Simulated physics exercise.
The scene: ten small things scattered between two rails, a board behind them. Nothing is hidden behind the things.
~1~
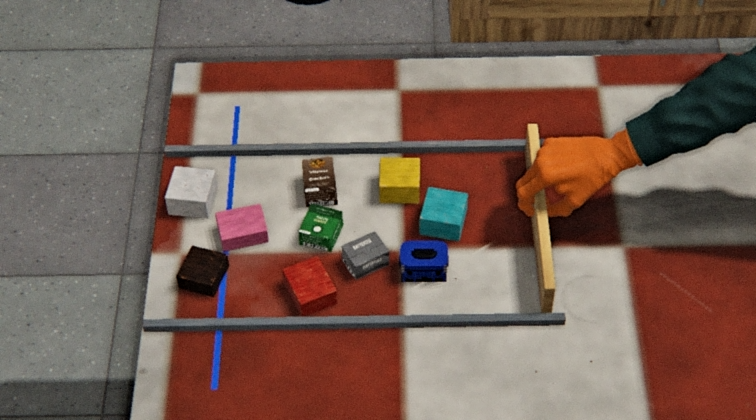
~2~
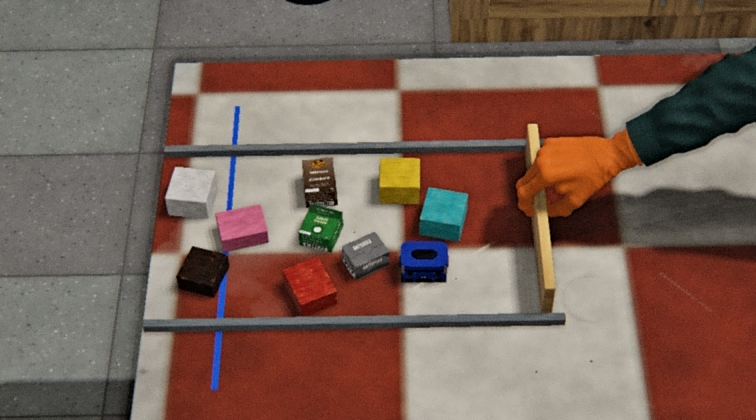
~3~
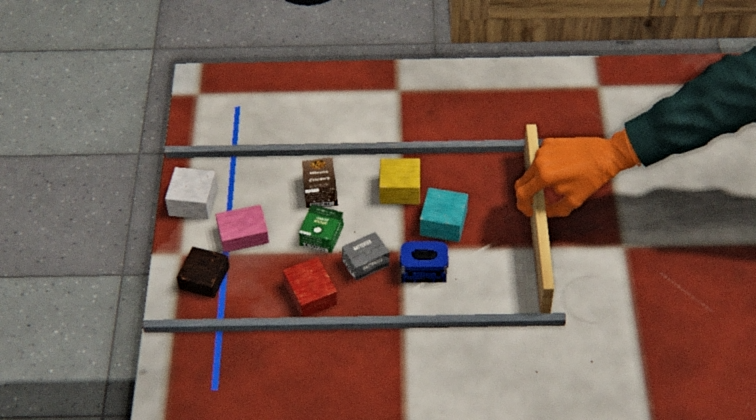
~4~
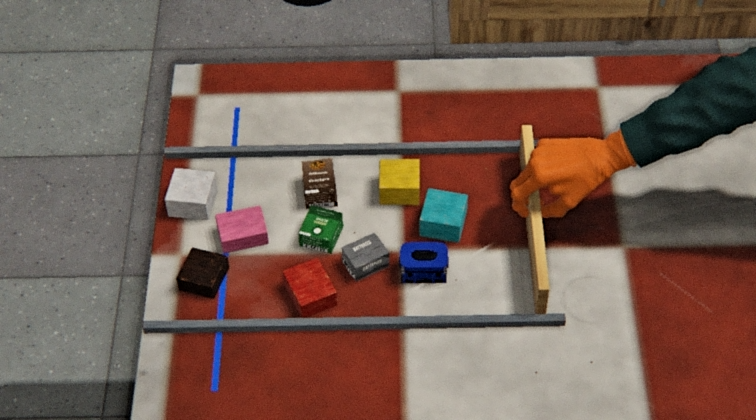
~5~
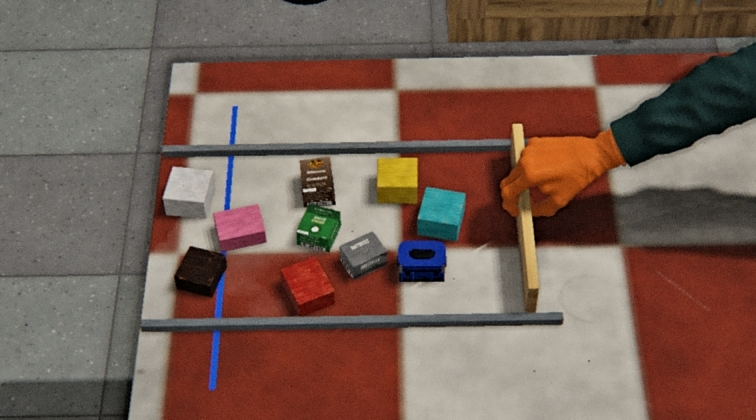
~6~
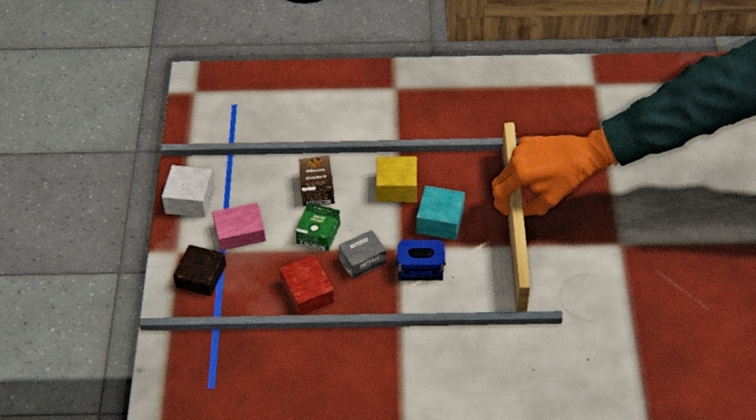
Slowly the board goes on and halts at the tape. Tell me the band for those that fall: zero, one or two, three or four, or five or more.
As it turns out, the number that fall off is one or two.
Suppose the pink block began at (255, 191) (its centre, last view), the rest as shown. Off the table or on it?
From there it is lost.
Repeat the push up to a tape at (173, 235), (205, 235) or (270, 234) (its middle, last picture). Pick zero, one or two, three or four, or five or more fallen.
Taking them in turn, five or more; at least five; zero.
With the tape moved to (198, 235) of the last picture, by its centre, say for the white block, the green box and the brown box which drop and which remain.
The white block falls; the green box drops off; the brown box falls.
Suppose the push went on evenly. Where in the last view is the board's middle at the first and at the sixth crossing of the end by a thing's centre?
At (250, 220) for the first, at (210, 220) for the sixth.
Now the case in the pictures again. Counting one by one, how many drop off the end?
It comes to 2.
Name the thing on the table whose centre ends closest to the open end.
Foremost is the black block.
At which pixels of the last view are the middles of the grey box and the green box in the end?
The grey box stops around (162, 244); the green box around (166, 213).
Soon after, none off yet; white block at rest near (189, 191); black block at rest near (200, 270); pink block at rest near (239, 226).
After that, none off yet; white block at rest near (189, 191); black block at rest near (200, 270); pink block at rest near (237, 225).
And then, none off yet; white block displaced a little near (175, 189); black block moving near (192, 275); pink block displaced about its own width near (168, 222).
In the end, the number that fall off is one or two; gone, pink block and white block.
